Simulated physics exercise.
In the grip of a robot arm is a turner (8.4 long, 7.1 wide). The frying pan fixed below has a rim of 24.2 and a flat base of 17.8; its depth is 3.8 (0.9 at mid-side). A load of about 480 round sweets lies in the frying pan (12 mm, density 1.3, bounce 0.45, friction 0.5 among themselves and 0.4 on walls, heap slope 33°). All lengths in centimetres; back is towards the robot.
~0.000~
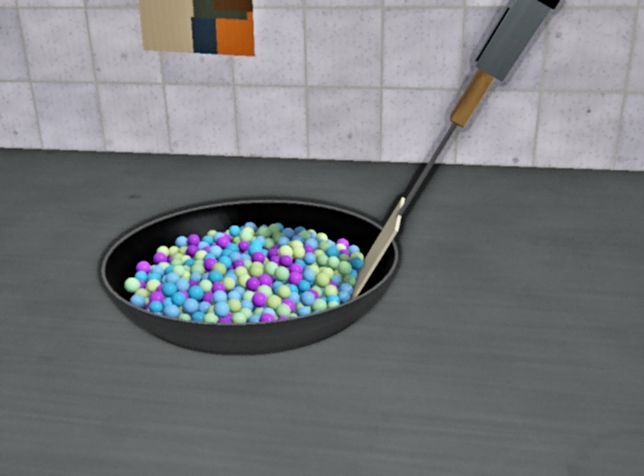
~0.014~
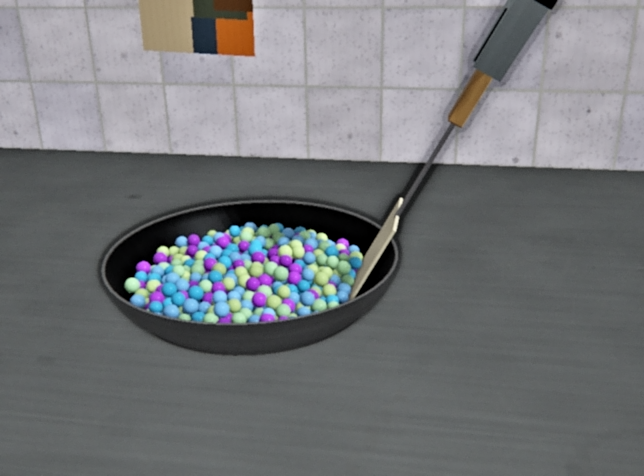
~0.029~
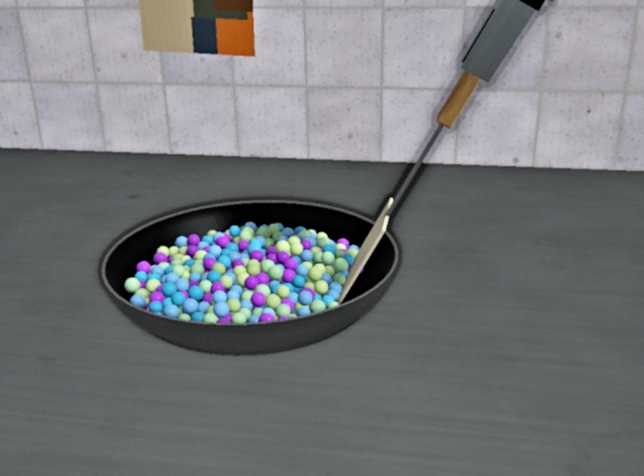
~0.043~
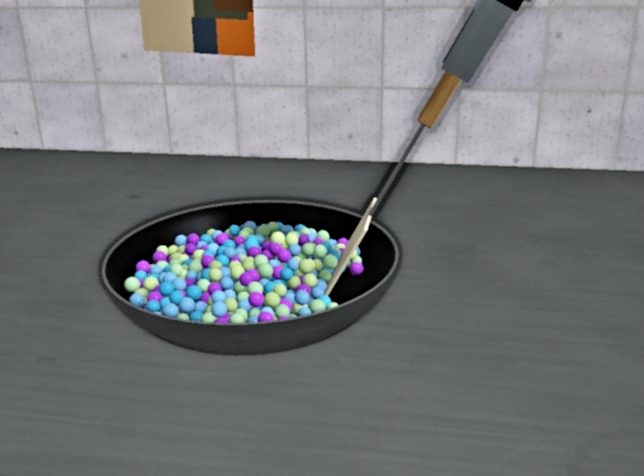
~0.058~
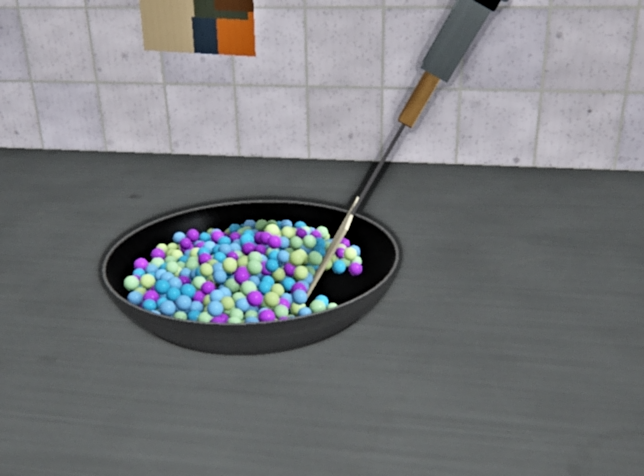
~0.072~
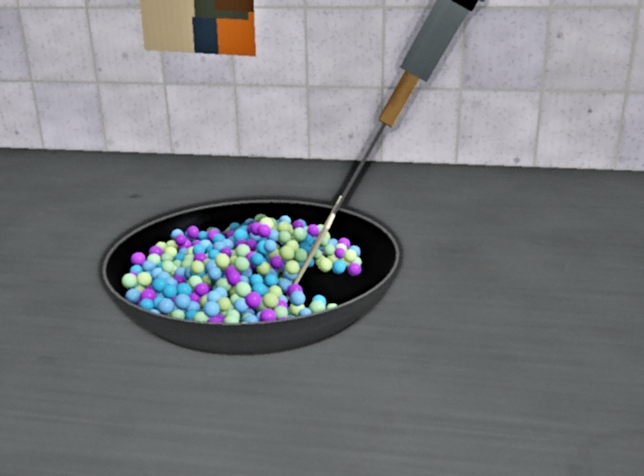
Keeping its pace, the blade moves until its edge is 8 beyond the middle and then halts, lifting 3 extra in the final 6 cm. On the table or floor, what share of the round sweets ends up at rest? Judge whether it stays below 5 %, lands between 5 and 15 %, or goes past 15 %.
It goes past 15 %.
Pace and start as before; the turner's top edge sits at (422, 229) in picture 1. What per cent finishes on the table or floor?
I'd estimate around 25 per cent.
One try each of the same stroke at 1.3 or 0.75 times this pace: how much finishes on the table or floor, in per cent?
The two tries give roughly 30 and 20 in a hundred.
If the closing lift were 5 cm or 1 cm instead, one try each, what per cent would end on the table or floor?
Estimates, in order: 20 % then 30 %.
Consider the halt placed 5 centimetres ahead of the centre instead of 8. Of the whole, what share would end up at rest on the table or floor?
That would give close to 10 per cent.
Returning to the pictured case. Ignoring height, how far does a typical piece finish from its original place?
Around 3 cm, measured level.
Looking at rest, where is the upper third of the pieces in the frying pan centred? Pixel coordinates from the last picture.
Pixel position: Approx. (191, 259).
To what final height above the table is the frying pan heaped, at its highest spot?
4.5 cm.
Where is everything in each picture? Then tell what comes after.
In the first picture, turner top edge at (400, 213), sloping 62°; upper third of the load around (256, 266), from x 130 to 355, top at y 230; 481 in the frying pan.
In the second picture, turner top edge at (398, 213), sloping 62°; upper third of the load around (256, 267), from x 130 to 355, top at y 230.
In the third picture, turner top edge at (388, 214), sloping 62°; upper third of the load around (262, 265), from x 130 to 355, top at y 230.
In the fourth picture, turner top edge at (371, 213), sloping 62°; upper third of the load around (260, 262), from x 130 to 355, top at y 230.
In the fifth picture, turner top edge at (353, 212), sloping 62°; upper third of the load around (254, 259), from x 130 to 355, top at y 225.
In the sixth picture, turner top edge at (335, 211), sloping 62°; upper third of the load around (248, 255), from x 130 to 355, top at y 220; 481 in the frying pan.
By 0.11 s, sloping 62°, highest piece 7 above the table; 481 in the frying pan.
By 0.14 s, sloping 62°, highest piece 8 above the table; 481 in the frying pan.
By 0.36 s, sloping 62°, highest piece 10 above the table; 361 in the frying pan, 94 on the table or floor, 26 on the blade or in flight.
By 1.41 s, sloping 62°, highest piece 4 above the table; 361 in the frying pan, 120 on the table or floor.
Final count, 361 in the frying pan, 120 on the table or floor. That is 25 % on the table or floor.
